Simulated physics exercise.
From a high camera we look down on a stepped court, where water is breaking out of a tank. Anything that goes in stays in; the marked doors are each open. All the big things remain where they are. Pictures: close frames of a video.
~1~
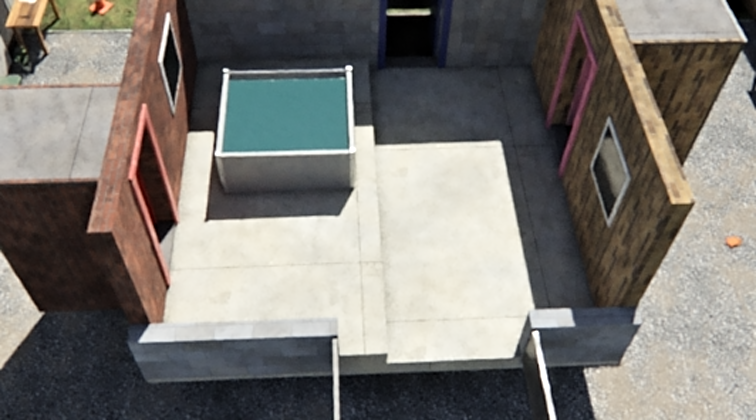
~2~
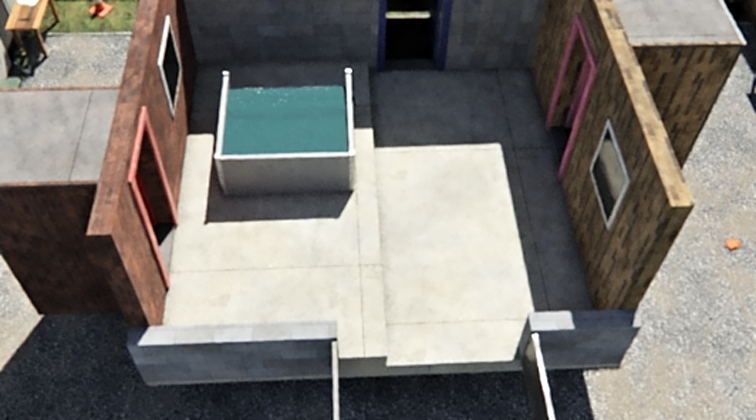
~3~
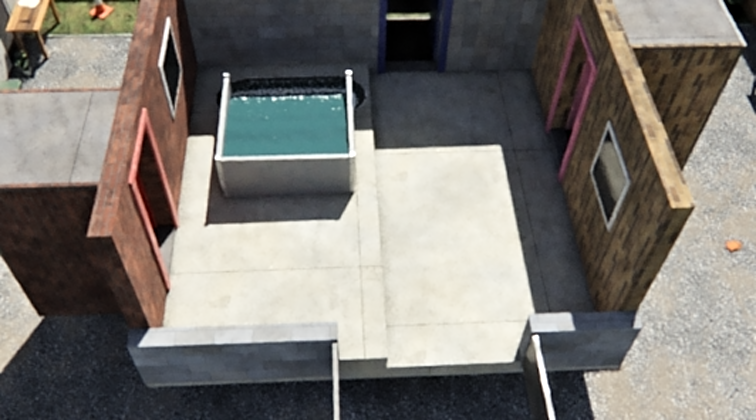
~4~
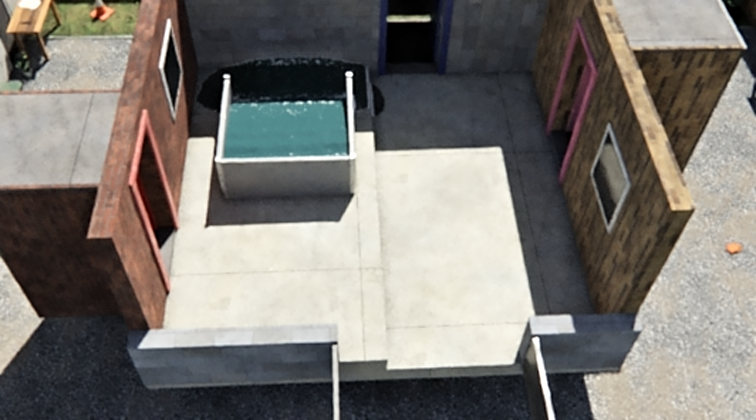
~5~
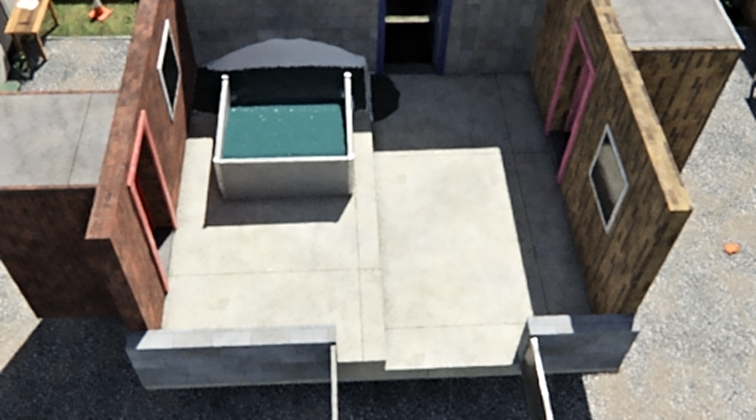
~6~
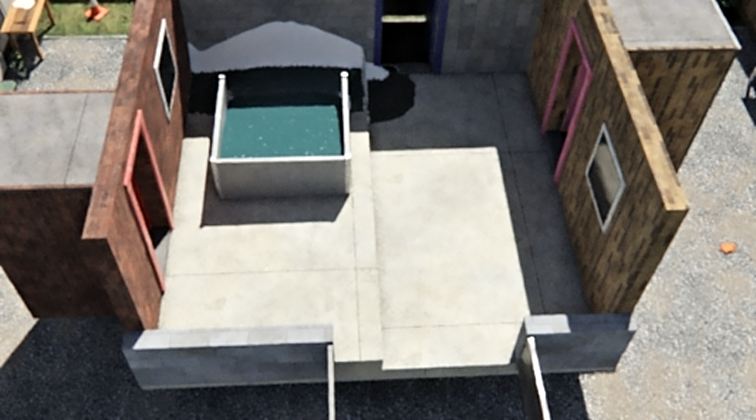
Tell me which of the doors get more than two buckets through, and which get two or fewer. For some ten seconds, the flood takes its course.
Outcome: The pink door does not pass two buckets, the blue door passes two buckets, the red door does not pass two buckets.
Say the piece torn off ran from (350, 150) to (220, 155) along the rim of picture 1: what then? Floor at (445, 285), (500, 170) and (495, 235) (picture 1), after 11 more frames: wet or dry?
In turn: Swamped, untouched, untouched.
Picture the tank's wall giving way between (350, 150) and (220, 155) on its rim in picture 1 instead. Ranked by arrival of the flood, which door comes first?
That's the one in red.
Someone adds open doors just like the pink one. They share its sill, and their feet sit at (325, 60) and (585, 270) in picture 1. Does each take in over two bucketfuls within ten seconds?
Going through them as given, the first one tops the limit and the second one remains within the limit.
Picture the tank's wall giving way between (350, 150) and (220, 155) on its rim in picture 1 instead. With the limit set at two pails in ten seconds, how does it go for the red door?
In that case the red door exceeds the limit.
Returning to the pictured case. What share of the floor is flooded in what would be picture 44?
Estimated share: Around 85 %.
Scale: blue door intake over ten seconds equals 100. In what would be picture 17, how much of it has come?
About 50 %.
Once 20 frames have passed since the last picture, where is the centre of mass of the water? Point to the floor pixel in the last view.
Somewhere near (329, 149).
A moment on, water covers 20 % of the floor; the pink door not reached, the blue door under two buckets in, the red door not reached.
Next, water covers 40 % of the floor; the pink door not reached, the blue door over two buckets in, the red door wet at the sill, nothing in.
Then, water covers 55 % of the floor; the pink door wet at the sill, nothing in, the blue door over two buckets in, the red door under two buckets in.
Later, water covers 85 % of the floor; the pink door under two buckets in, the blue door over two buckets in, the red door under two buckets in.
In the end, water covers 95 % of the floor; the pink door under two buckets in, the blue door over two buckets in, the red door under two buckets in.
